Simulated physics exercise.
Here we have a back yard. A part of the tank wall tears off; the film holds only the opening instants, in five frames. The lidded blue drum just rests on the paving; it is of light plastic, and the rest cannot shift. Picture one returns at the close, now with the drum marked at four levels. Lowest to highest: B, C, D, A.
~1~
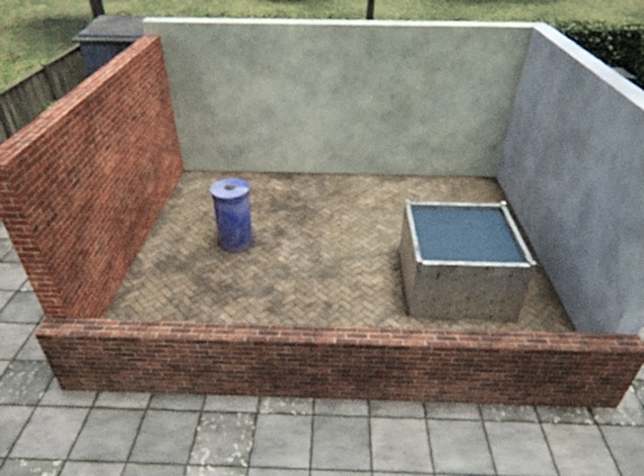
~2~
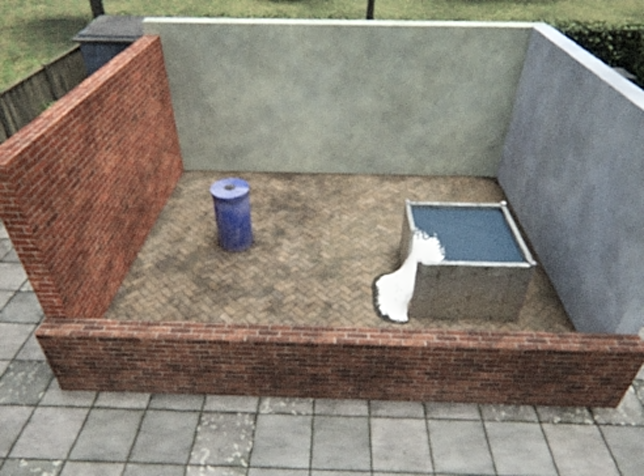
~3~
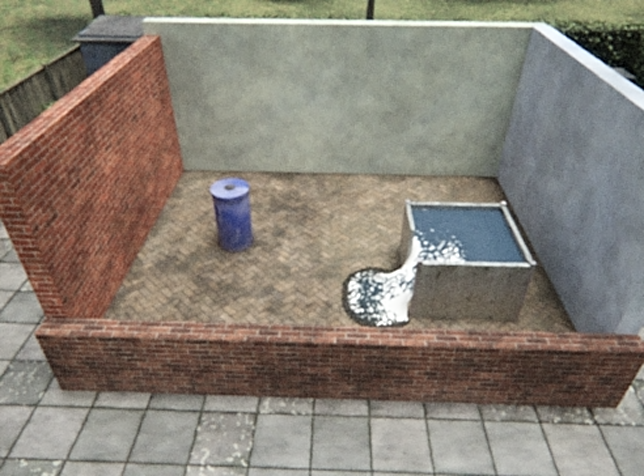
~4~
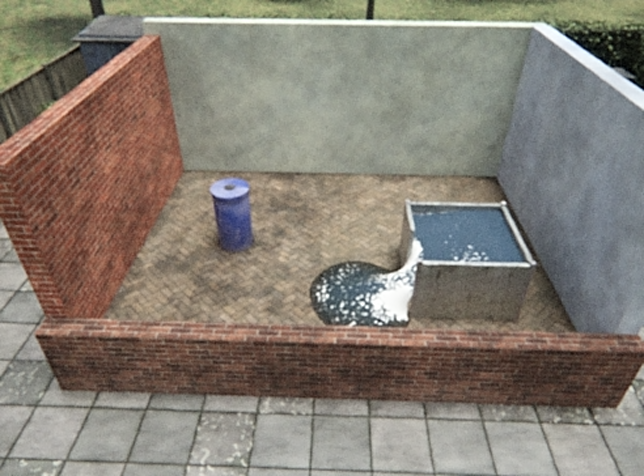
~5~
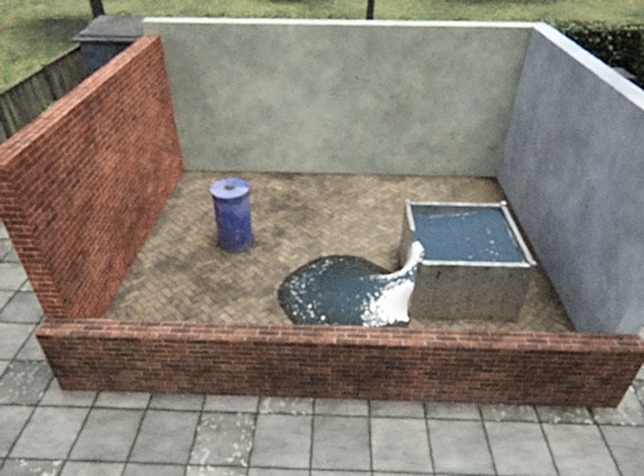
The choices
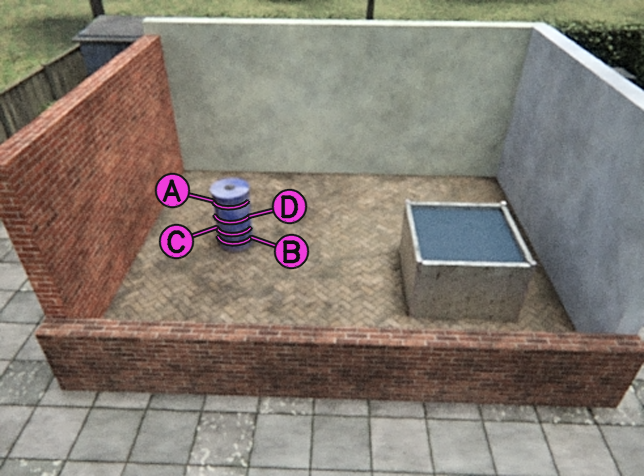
At the start, a blue drum and a full concrete tank of water stand in a walled, brick-paved yard. Water then gushes from the tank's left side in a white, foaming stream onto the paving, and the dark puddle spreads steadily leftward while the drum stays still.
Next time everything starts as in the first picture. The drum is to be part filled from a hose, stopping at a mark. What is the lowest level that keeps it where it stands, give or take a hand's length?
B will do.
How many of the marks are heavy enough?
All four.
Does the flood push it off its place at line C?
No, not at all.
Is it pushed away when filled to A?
No, that is safe.
On the marked copy, A at (227, 207); B at (232, 243); C at (231, 234); D at (229, 222); from the bottom up B, C, D, A.
If A is chosen, it does not move.
If B is chosen, it does not move.
If C is chosen, it does not move.
If D is chosen, it does not move.
